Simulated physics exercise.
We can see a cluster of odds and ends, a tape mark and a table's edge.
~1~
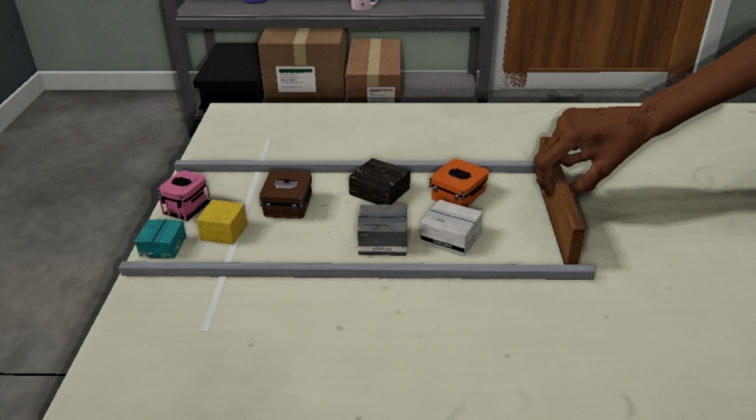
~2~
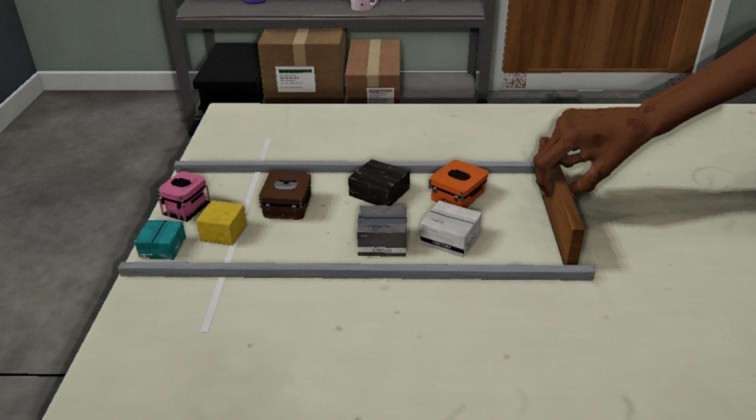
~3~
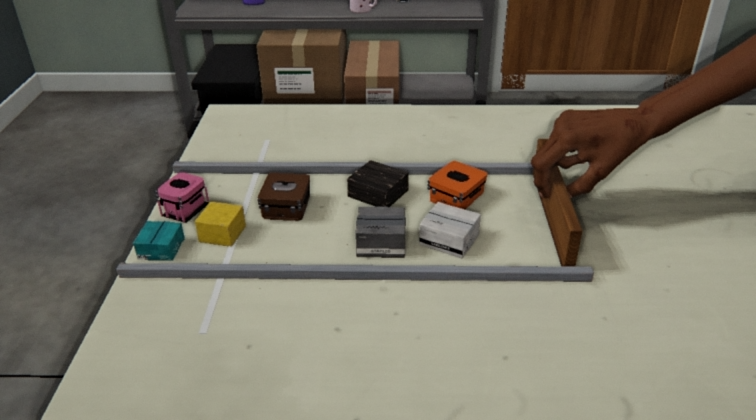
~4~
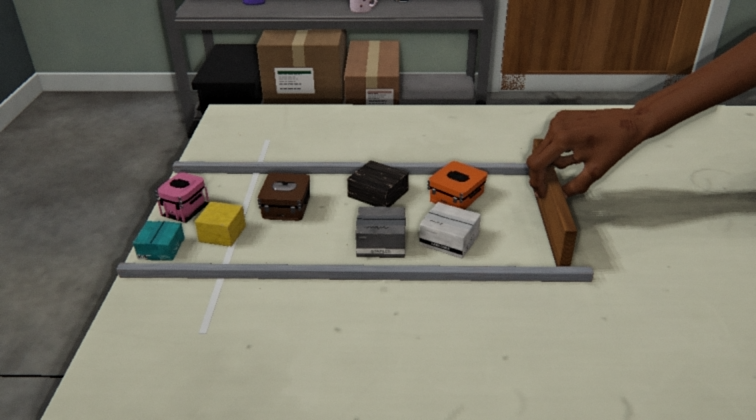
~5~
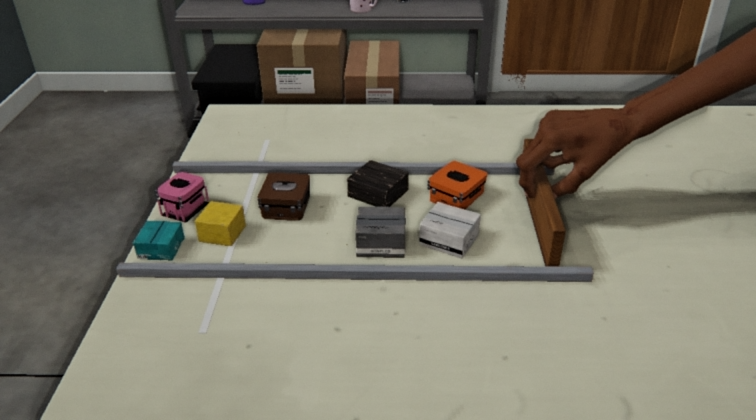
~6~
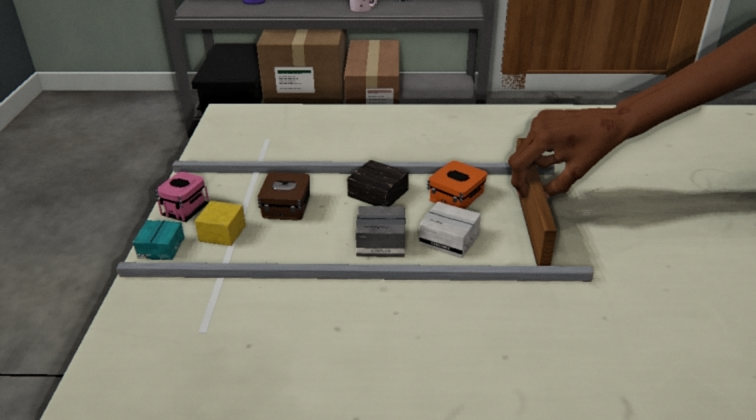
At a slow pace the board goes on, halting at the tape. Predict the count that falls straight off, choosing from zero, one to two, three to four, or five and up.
The number that tip off is going to be more than two but under five.
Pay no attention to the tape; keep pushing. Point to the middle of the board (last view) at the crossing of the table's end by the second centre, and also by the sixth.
About (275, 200), then (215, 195).
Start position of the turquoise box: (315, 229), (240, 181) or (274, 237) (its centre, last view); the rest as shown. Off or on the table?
One after another: It is gone, then is gone, then is gone.
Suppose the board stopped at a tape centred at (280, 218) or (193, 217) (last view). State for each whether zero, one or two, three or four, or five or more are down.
Taking the spots in order - 1 or 2, then more than four.
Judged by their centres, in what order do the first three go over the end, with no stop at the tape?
Taking them earliest first, it's the turquoise box, the pink case and the yellow block.
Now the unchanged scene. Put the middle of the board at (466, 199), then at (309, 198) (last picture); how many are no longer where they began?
Counts: 2 / 8.
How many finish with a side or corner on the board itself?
2 end up touching it.
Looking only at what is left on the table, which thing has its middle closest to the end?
The one you want is the brown case.
Soon after, none off yet; turquoise box at rest near (160, 240); pink case at rest near (183, 196); yellow block at rest near (221, 223).
After that, none off yet; turquoise box at rest near (160, 240); pink case moving near (178, 196); yellow block displaced a little near (208, 232).
In the end, the number that fall off is three or four; gone, yellow block, pink case and turquoise box.
